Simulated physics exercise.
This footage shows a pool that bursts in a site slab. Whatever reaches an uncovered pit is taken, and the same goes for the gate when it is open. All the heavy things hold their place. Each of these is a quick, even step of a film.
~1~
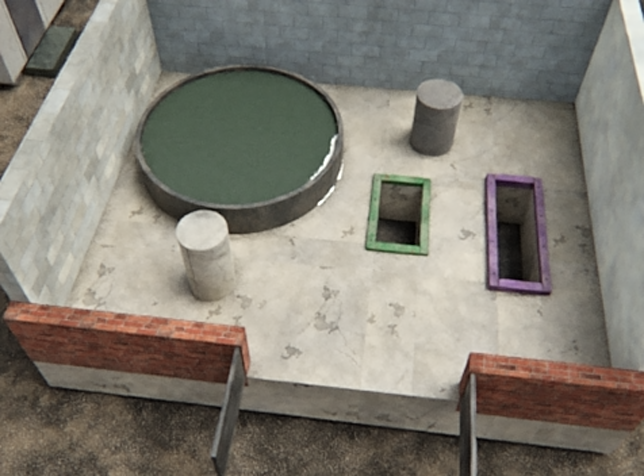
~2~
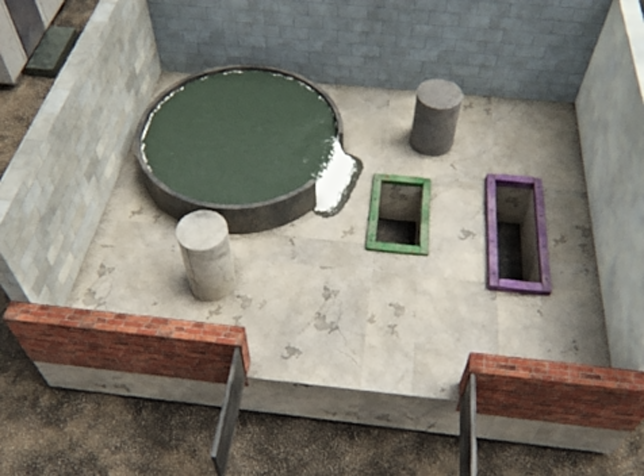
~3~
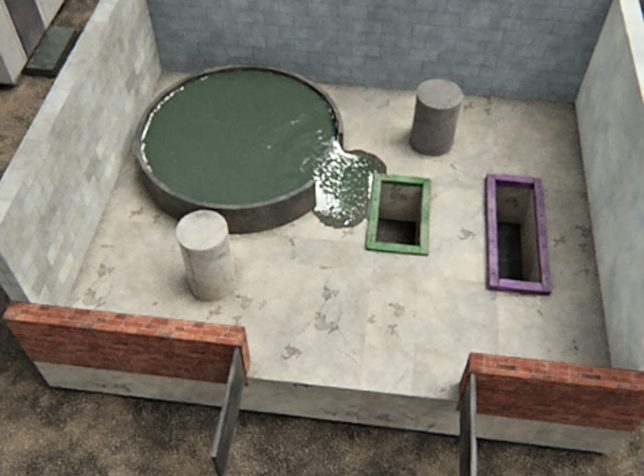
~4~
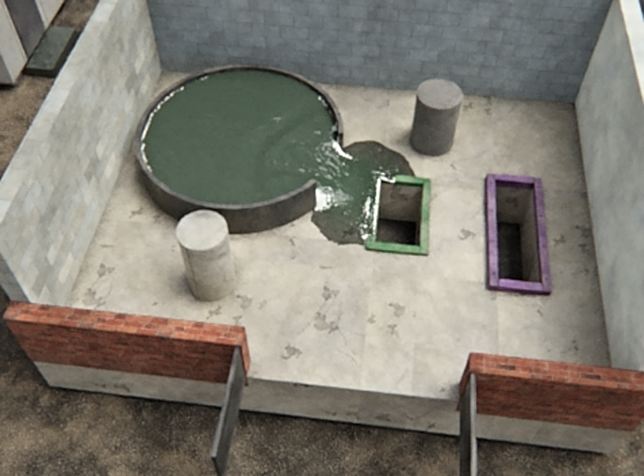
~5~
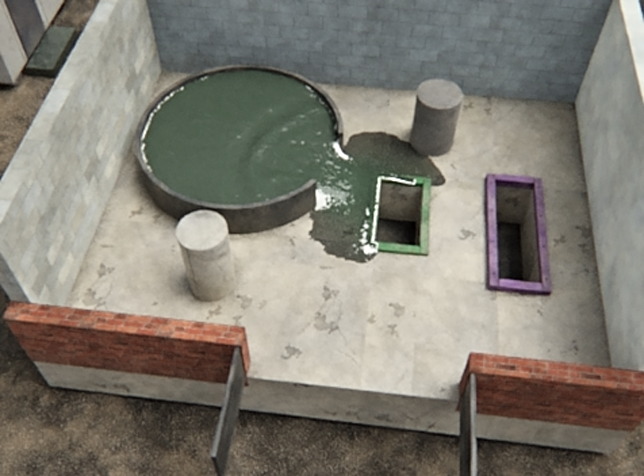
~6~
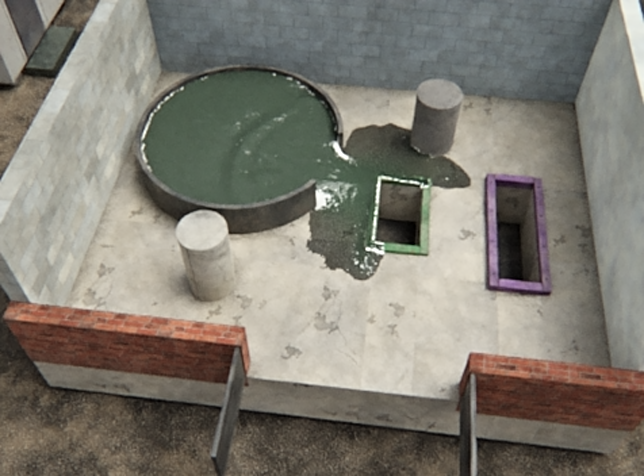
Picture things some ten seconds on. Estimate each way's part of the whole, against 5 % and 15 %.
Result: The gate will drain five to fifteen per cent inclusive; the purple pit will drain shy of five per cent; the green pit will drain in excess of fifteen per cent.
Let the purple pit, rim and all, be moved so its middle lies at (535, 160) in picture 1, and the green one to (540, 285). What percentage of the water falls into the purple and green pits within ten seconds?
Log, per cent - purple: 4, green: 15.
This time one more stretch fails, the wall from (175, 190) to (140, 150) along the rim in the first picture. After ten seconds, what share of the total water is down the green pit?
Green: 2 %.
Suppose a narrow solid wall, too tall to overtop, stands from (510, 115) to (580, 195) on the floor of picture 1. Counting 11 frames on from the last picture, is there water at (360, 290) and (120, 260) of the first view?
Going in order, I'd say drenched and kept out of it.
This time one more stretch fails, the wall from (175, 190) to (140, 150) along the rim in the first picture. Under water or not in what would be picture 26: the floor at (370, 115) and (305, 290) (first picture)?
The first ends up unsoaked, the second ends up soaked.
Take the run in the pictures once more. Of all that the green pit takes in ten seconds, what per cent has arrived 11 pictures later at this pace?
By my reckoning, 35 percent.
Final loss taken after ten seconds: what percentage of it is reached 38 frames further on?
Something close to 75 percent by that point.
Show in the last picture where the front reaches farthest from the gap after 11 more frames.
At roughly (573, 146).
A moment on, water covers 15 % of the floor; the gate 0 %, the purple pit 0 %, the green pit 6 %.
Next, water covers 30 % of the floor; the gate 0 %, the purple pit 0 %, the green pit 12 %.
Then, water covers 35 % of the floor; the gate 2 %, the purple pit 1 %, the green pit 19 %.
Later, water covers 55 % of the floor; the gate 6 %, the purple pit 1 %, the green pit 28 %.
In the end, water covers 75 % of the floor; the gate 11 %, the purple pit 1 %, the green pit 34 %.
